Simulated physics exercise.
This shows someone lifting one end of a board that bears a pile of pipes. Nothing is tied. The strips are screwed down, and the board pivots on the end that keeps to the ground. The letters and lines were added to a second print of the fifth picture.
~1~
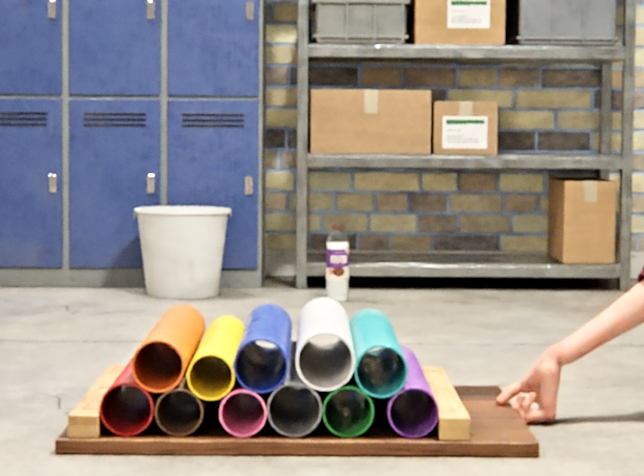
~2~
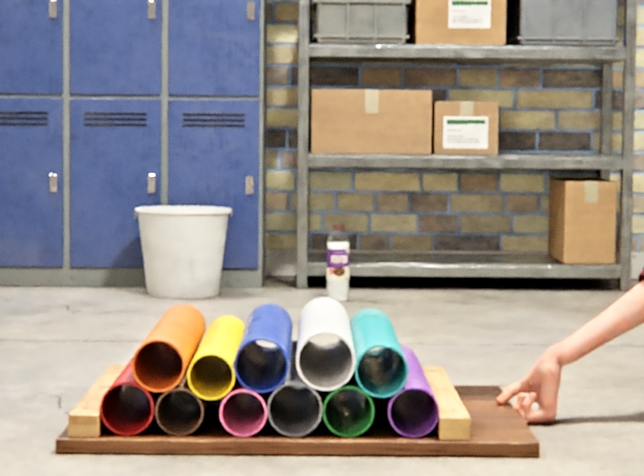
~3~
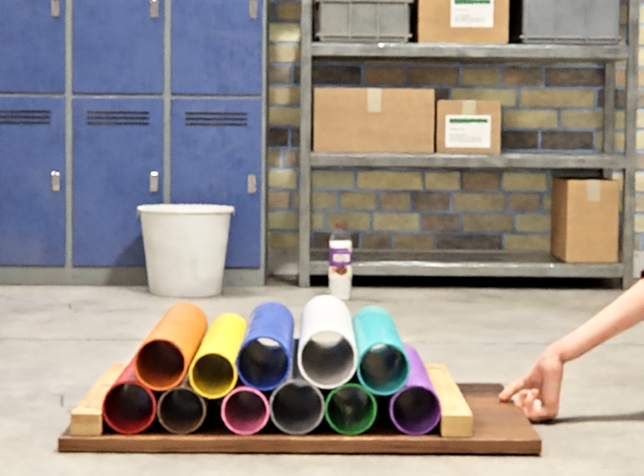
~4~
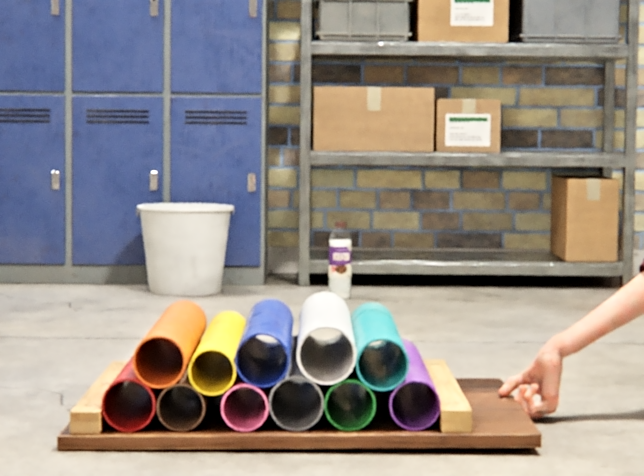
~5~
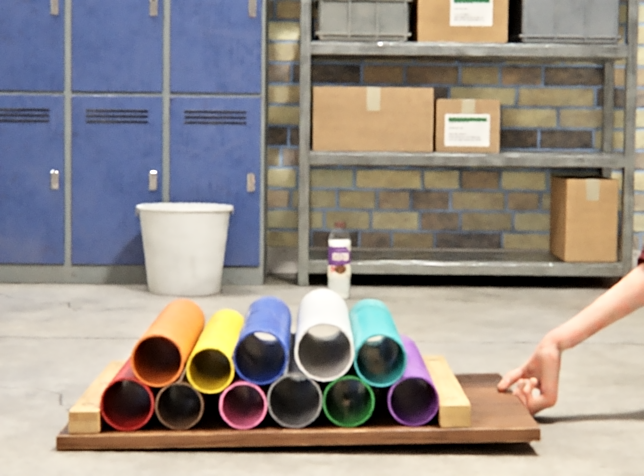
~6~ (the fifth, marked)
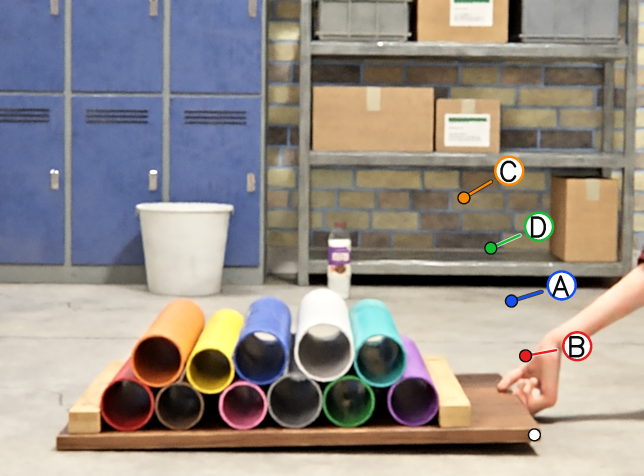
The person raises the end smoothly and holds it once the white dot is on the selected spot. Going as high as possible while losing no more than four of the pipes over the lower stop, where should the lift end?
The answer is mark D.
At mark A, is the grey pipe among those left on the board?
Yes, with A.
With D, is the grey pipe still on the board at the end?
The grey pipe: Yes.
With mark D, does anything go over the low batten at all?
Yes.
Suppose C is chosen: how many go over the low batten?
At C the number is five.
On the marked copy, A at (512, 301); B at (526, 356); C at (464, 198); D at (491, 248); the white dot at (534, 435).
Following D. Soon after the start, board at 16°.
Later, board at 25°.
In the end, board at 25°, three over the low batten (orange, yellow, blue).
As for the rest, A one over the low batten (orange); B none over the low batten; C five over the low batten.
